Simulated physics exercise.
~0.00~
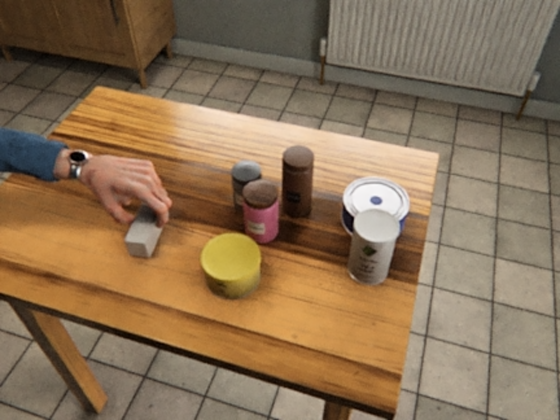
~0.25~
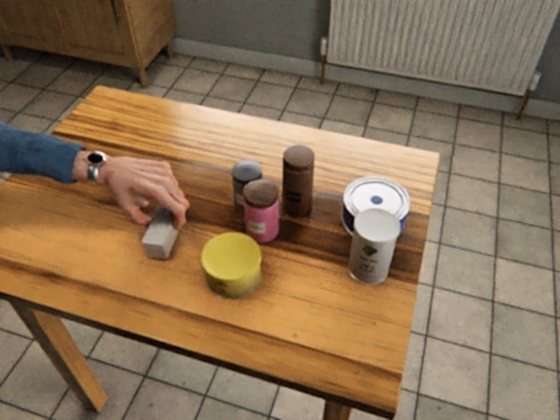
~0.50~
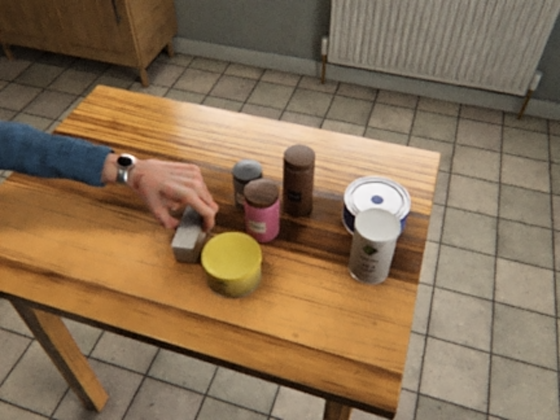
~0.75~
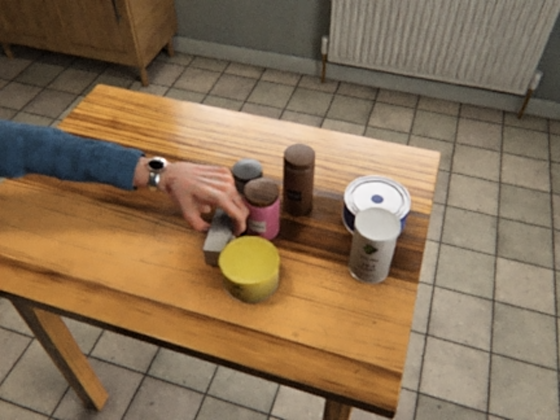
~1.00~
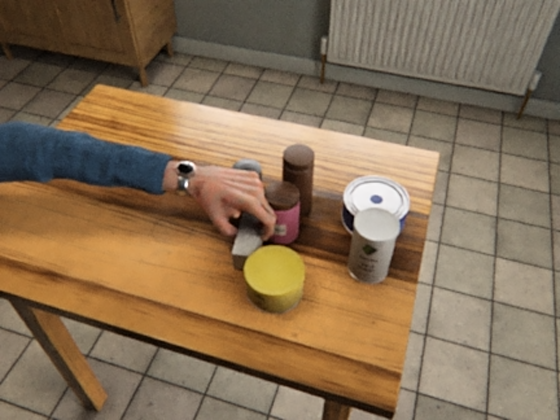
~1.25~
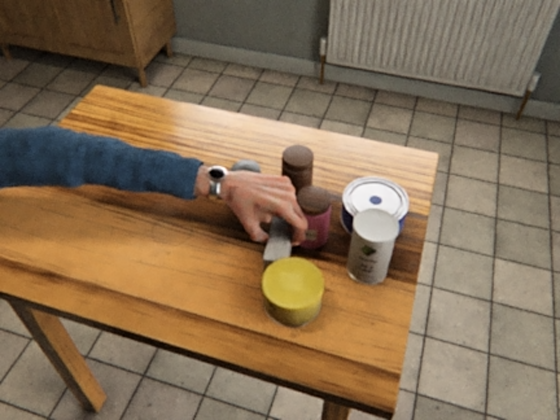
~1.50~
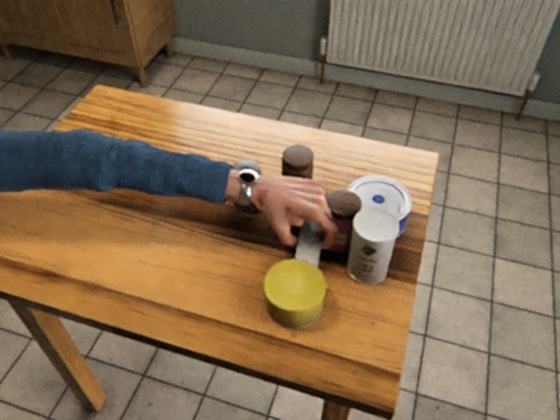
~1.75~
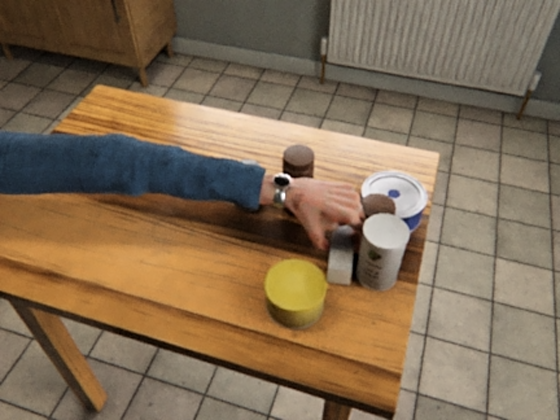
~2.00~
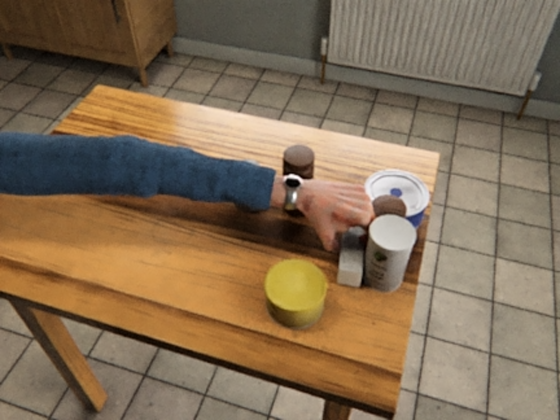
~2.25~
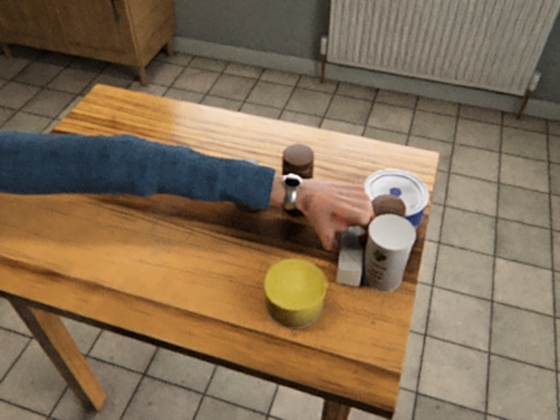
A hand in a blue sleeve slides a small grey block rightward across a wooden table, nudging the yellow tub aside, then pushing the pink jar against the white tin and blue tub, which shift slightly before the hand stops, with the jar still upright.
